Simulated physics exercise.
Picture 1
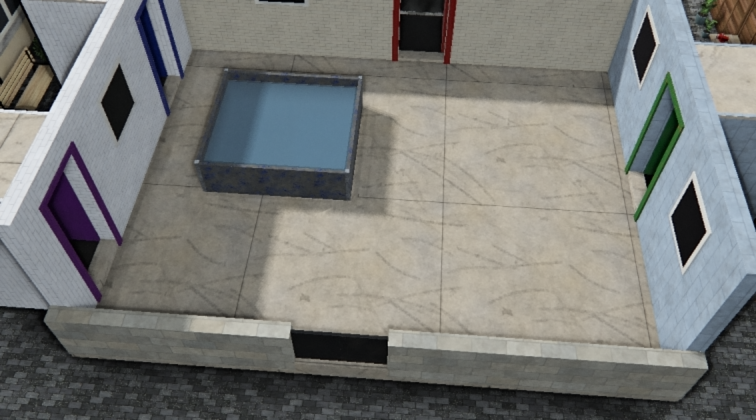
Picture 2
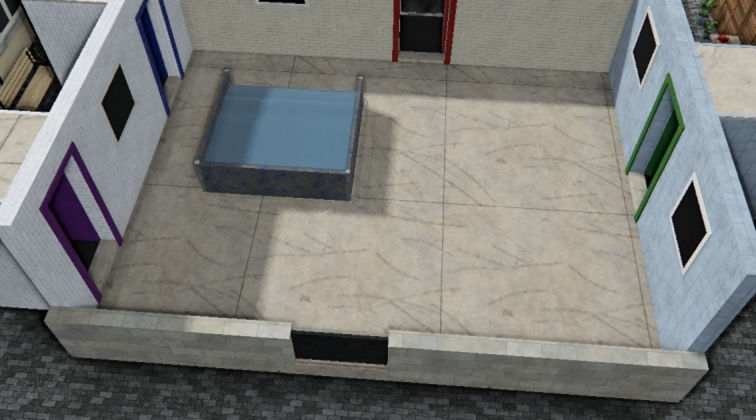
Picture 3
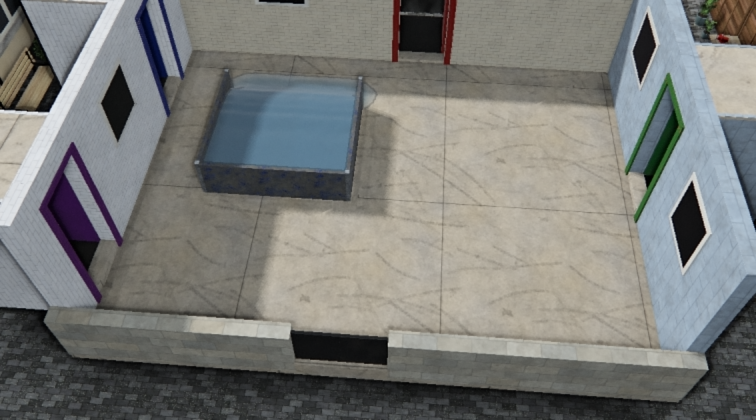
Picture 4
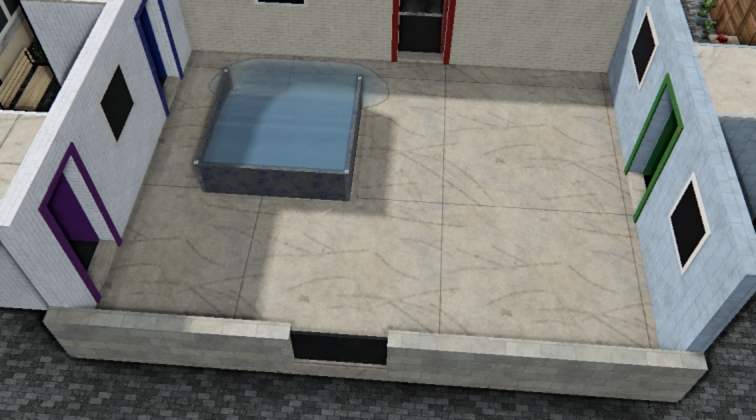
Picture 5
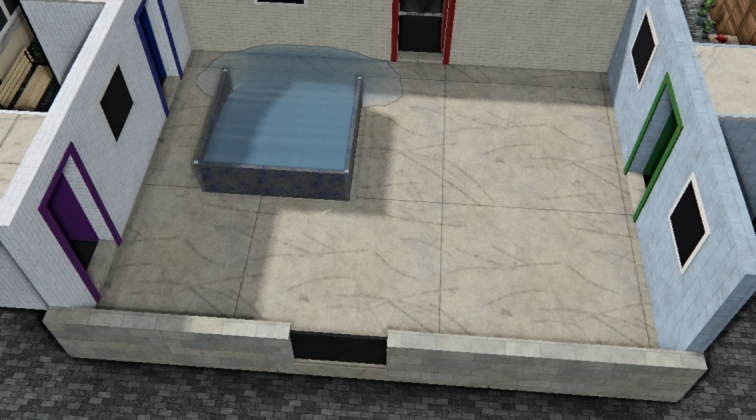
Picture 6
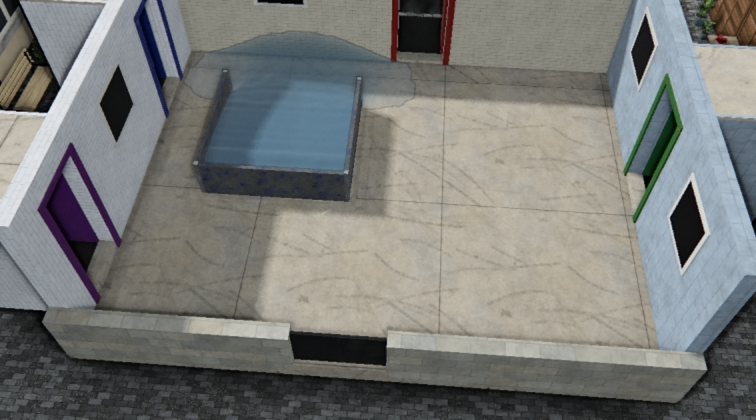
In a walled yard seen from above, a square tank of water stood still until its far side opened, and water poured out and spread across the paving toward the back wall.
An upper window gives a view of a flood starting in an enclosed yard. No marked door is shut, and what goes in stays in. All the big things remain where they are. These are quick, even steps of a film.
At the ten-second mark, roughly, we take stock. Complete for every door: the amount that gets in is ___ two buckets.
Red door: More than; purple door: At most; blue door: More than; green door: At most.
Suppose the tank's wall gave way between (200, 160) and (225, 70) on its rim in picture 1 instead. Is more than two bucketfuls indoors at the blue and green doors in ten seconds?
Blue door: Above the limit; green door: Below the limit.
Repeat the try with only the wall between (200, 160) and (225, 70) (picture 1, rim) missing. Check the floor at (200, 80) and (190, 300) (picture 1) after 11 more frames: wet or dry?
The first spot is soaked and the second is soaked.
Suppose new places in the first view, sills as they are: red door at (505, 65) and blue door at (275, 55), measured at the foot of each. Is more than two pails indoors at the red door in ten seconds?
As far as I can tell, the red door comes in lower.
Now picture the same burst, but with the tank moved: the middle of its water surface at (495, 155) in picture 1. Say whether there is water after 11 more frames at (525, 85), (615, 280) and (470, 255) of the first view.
Readings in order: Flood; no flood; no flood.
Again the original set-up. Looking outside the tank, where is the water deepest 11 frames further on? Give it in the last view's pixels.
It should be deepest at about (190, 56).
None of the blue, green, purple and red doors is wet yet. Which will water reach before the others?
That would be the red one.
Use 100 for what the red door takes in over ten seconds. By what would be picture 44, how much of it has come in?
Roughly 100 percent.
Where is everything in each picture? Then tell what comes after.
The first frame shows the tank at (284, 122) is whole and still.
In the second frame, the front is at a hidden place, out from the gap on the tank's far side.
In the third frame, the front is at a hidden place, out from the gap on the tank's far side.
In the fourth frame, water pours out on the tank's far side and has run to (382, 85).
In the fifth frame, water pours out on the tank's far side and has run to (230, 53).
In the sixth frame, water pours out on the tank's far side and has run to (209, 53).
A moment on, water covers 10 % of the floor; the red door under two buckets in, the purple door not reached, the blue door wet at the sill, nothing in, the green door not reached.
Next, water covers 25 % of the floor; the red door under two buckets in, the purple door not reached, the blue door under two buckets in, the green door not reached.
Then, water covers 50 % of the floor; the red door over two buckets in, the purple door wet at the sill, nothing in, the blue door over two buckets in, the green door not reached.
Later, water covers 70 % of the floor; the red door over two buckets in, the purple door wet at the sill, nothing in, the blue door far over two buckets in, the green door wet at the sill, nothing in.
In the end, water covers 95 % of the floor; the red door over two buckets in, the purple door wet at the sill, nothing in, the blue door far over two buckets in, the green door under two buckets in.
